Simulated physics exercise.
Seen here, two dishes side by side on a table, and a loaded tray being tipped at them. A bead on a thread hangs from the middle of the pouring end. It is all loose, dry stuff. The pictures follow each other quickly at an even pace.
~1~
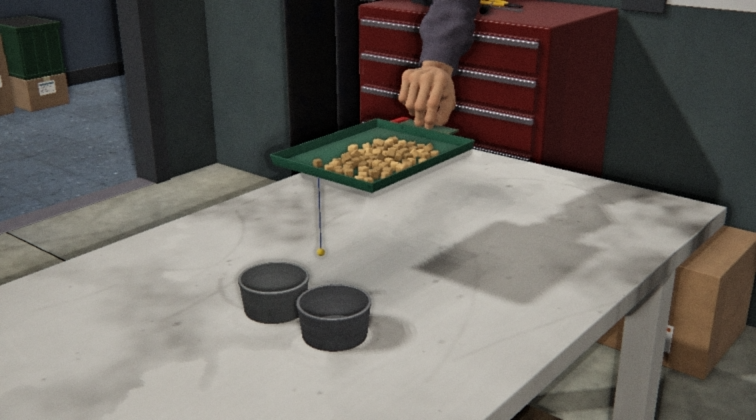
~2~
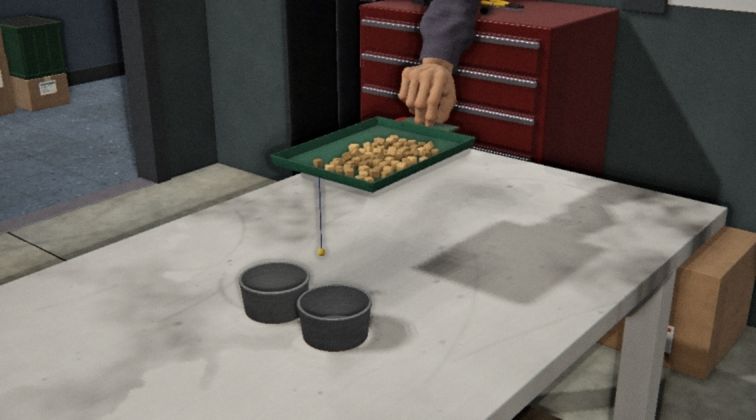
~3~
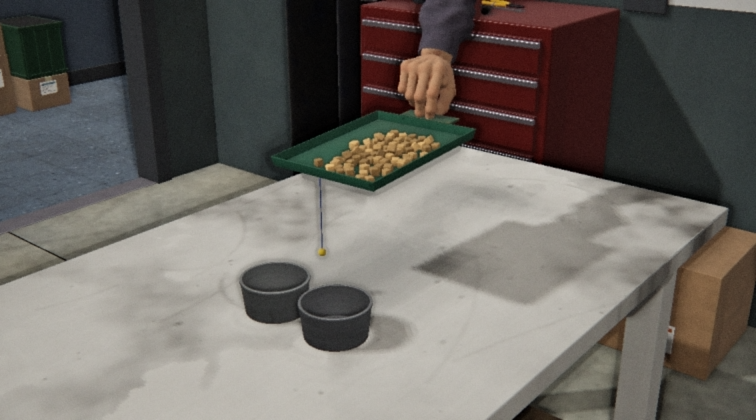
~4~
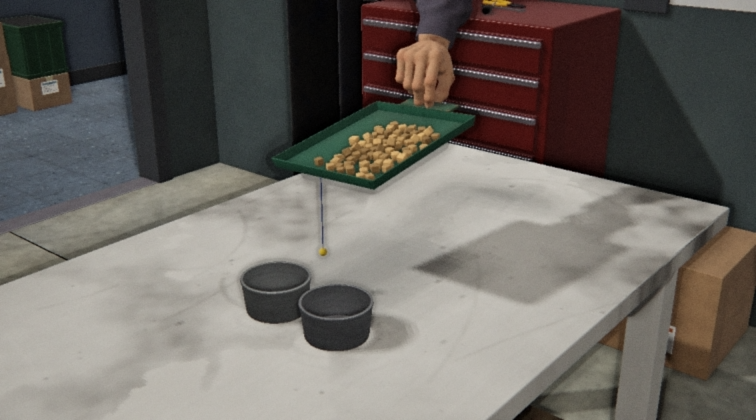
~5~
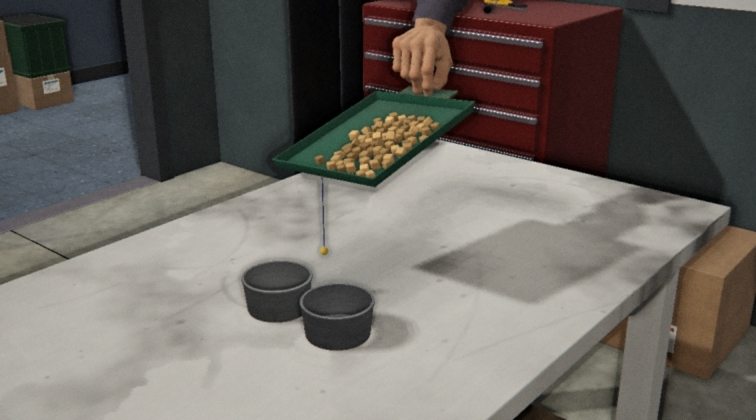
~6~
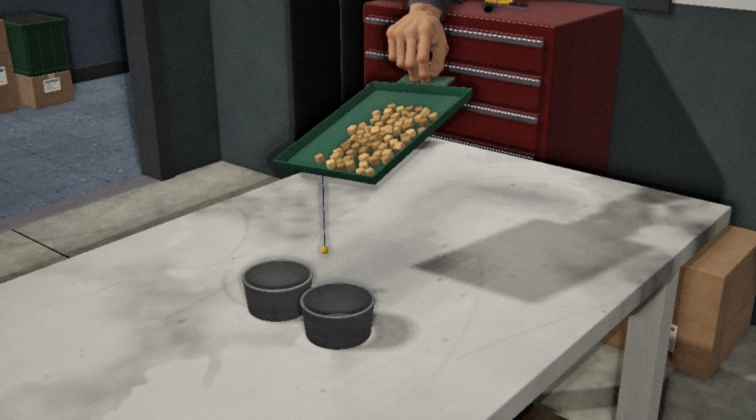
At first, a hand holds a green tray of small tan cubes nearly level above a pale table, where two dark round dishes sit side by side. The hand then gradually raises the far end, tilting the tray toward its near left corner, while the cubes stay heaped and the yellow bead hangs almost still.
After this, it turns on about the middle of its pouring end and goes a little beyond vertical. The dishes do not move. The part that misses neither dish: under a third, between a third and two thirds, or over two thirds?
Caught overall: Between a third and two thirds.
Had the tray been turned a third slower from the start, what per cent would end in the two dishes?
Roughly 50 in a hundred.
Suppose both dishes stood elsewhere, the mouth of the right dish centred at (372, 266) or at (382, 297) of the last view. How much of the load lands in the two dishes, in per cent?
The first gives 0 %, the second 20 %.
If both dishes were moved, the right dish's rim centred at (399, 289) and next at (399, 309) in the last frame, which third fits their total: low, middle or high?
First under a third, then under a third.
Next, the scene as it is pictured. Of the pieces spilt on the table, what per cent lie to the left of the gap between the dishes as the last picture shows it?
Near 90 %.
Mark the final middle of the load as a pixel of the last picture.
Near (274, 296).
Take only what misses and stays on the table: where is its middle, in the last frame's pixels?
Near (260, 284).
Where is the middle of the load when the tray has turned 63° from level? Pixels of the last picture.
Close to (319, 151).
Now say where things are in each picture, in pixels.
In the first frame, corners of the pouring end at (273, 155) and (372, 182), level; middle of the load at (383, 159), small wooden cubes; left dish at (250, 302); right dish at (310, 329); bead on its thread at (321, 252).
In the second frame, corners of the pouring end at (274, 155) and (372, 182), level; middle of the load at (384, 157).
In the third frame, corners of the pouring end at (274, 156) and (373, 181), tipped barely, lowest at the left corner; middle of the load at (384, 154).
In the fourth frame, corners of the pouring end at (274, 158) and (373, 179), tipped a little, lowest at the left corner; middle of the load at (384, 148).
In the fifth frame, corners of the pouring end at (275, 159) and (373, 177), tipped a little, lowest at the left corner; middle of the load at (384, 142).
In the sixth frame, corners of the pouring end at (276, 159) and (372, 175), tipped clearly, lowest at the left corner; middle of the load at (383, 137); left dish at (253, 300); right dish at (313, 327).
Soon, tray tipped steeply; nearly all on the tray; a small part in the air.
A while on, tray tipped past a quarter turn; nearly all on the tray; a small part in the left dish; a stray few outside both.
Towards the end, tray tipped past a quarter turn; a small part in the right dish; about half in the left dish; about half outside both.
Finally, tray tipped past a quarter turn; a small part in the right dish; about half in the left dish; about half outside both.
